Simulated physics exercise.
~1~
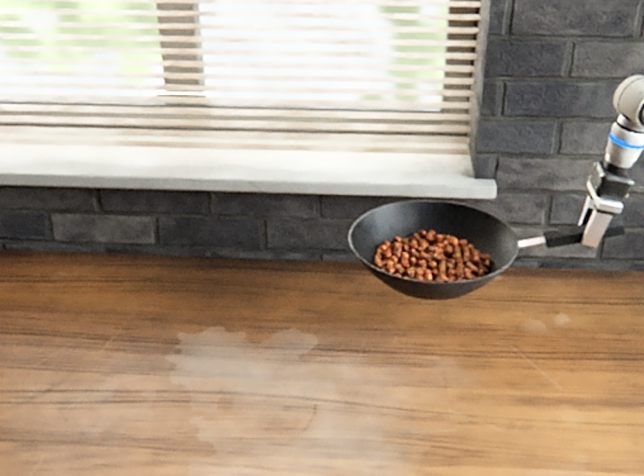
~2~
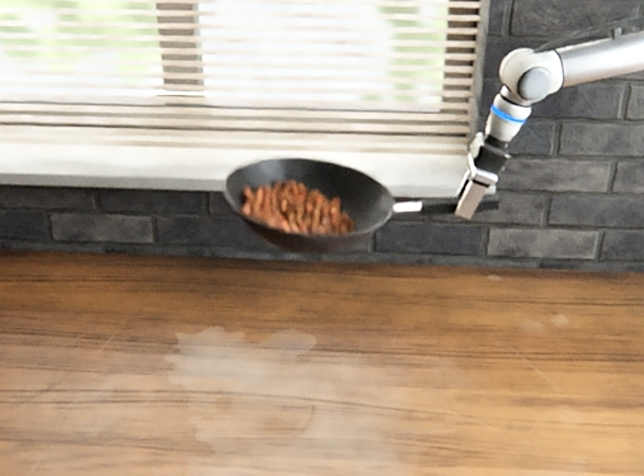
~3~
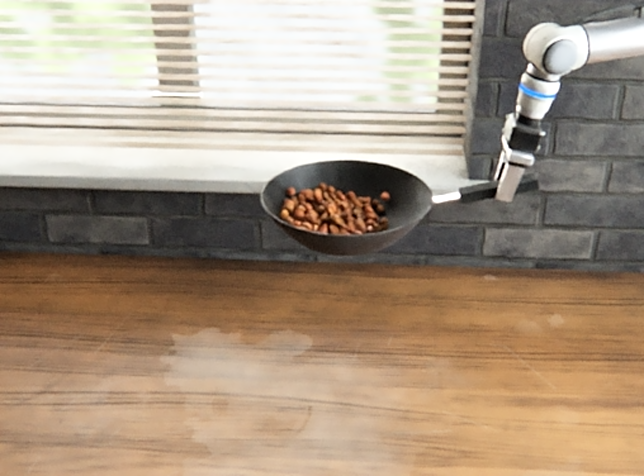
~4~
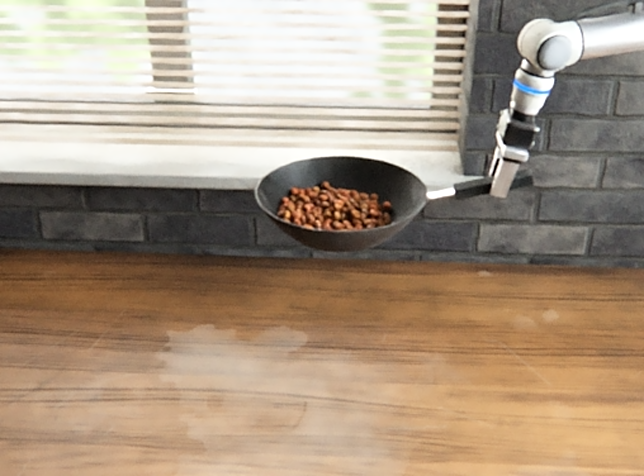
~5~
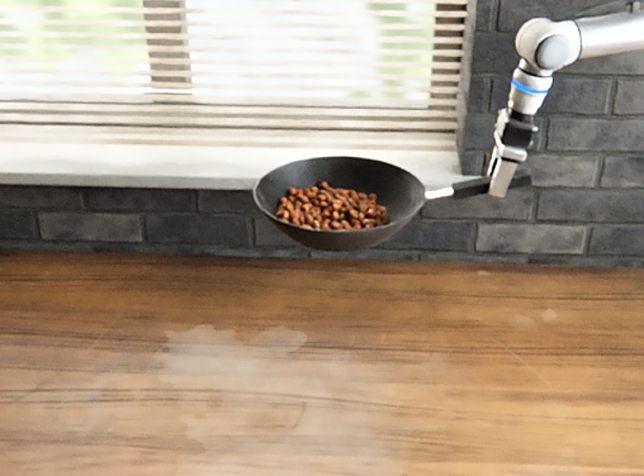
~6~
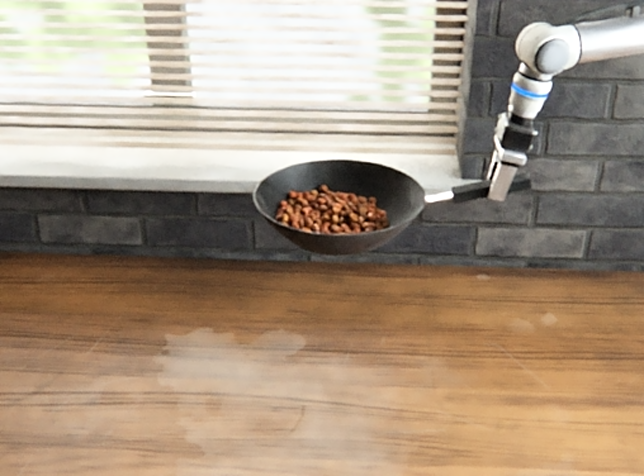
A dark wok holding a heap of reddish-brown hazelnuts hangs in the air above a wooden countertop, gripped at its handle by a white and grey robot arm on the right. The slightly swaying view faces a dark brick wall and a bright window with pale blinds and a white sill. The arm first sweeps the wok clearly to the left, and the nuts blur and shift inside it. It then moves a short way back to the right, the nuts spreading and resettling. Finally the wok hangs almost still and upright, with the nuts resting inside and none visible on the counter.
